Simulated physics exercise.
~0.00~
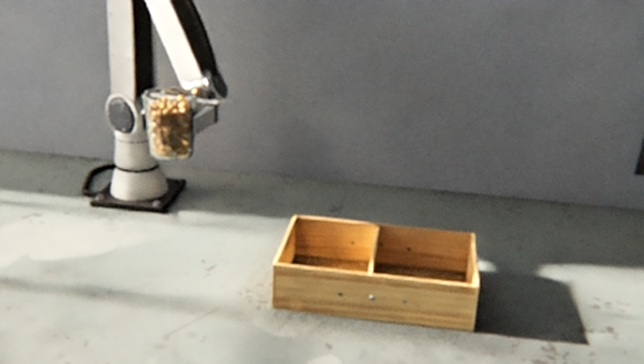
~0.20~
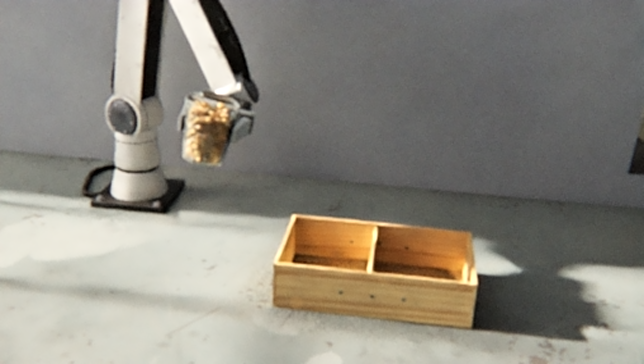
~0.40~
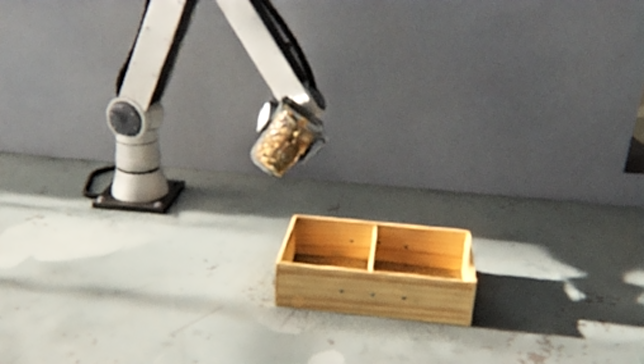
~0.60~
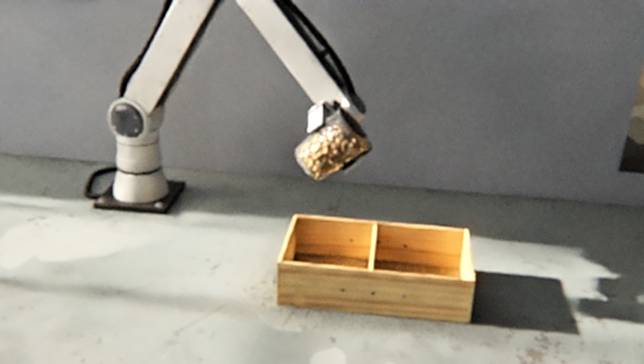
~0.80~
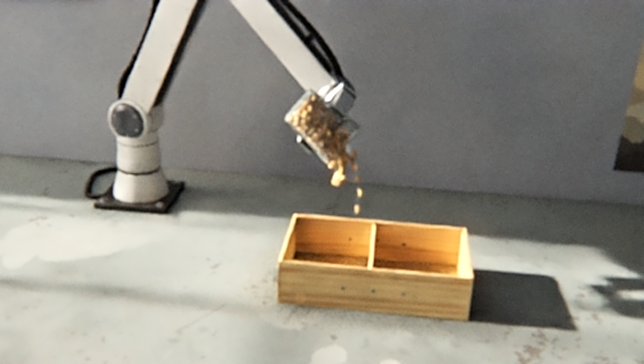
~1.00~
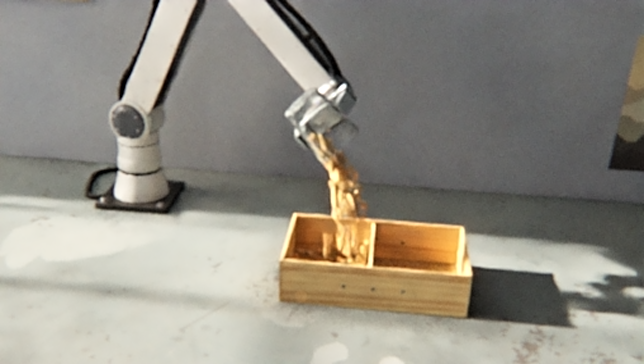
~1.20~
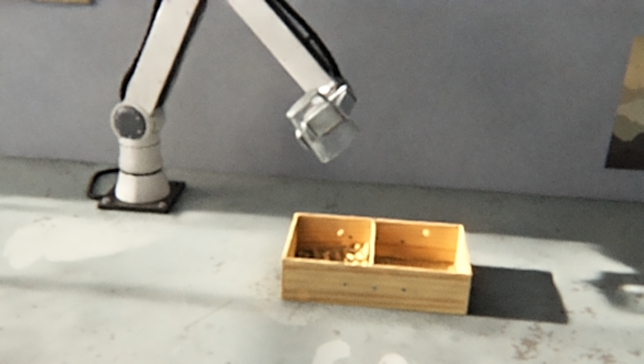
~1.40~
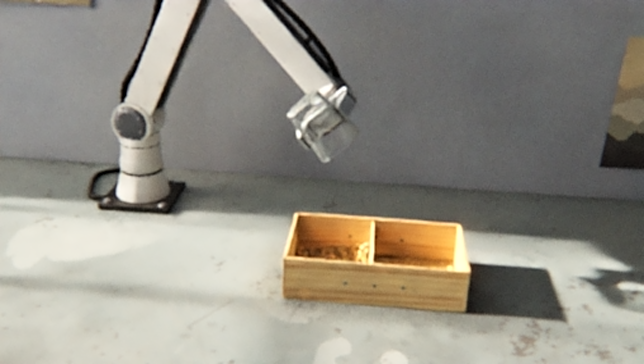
At first, a white robot arm on the left holds an upright clear beaker full of dried chickpeas above a grey surface, with a divided wooden box to its right. The arm swings the beaker to the right, leaning it as it nears the box. It tips the beaker further, and a few chickpeas spill from the mouth. Then the beaker turns upside down and a thick stream pours mostly into the left compartment. By the end, the emptied beaker hangs still over the box, with most chickpeas lying in the left part.
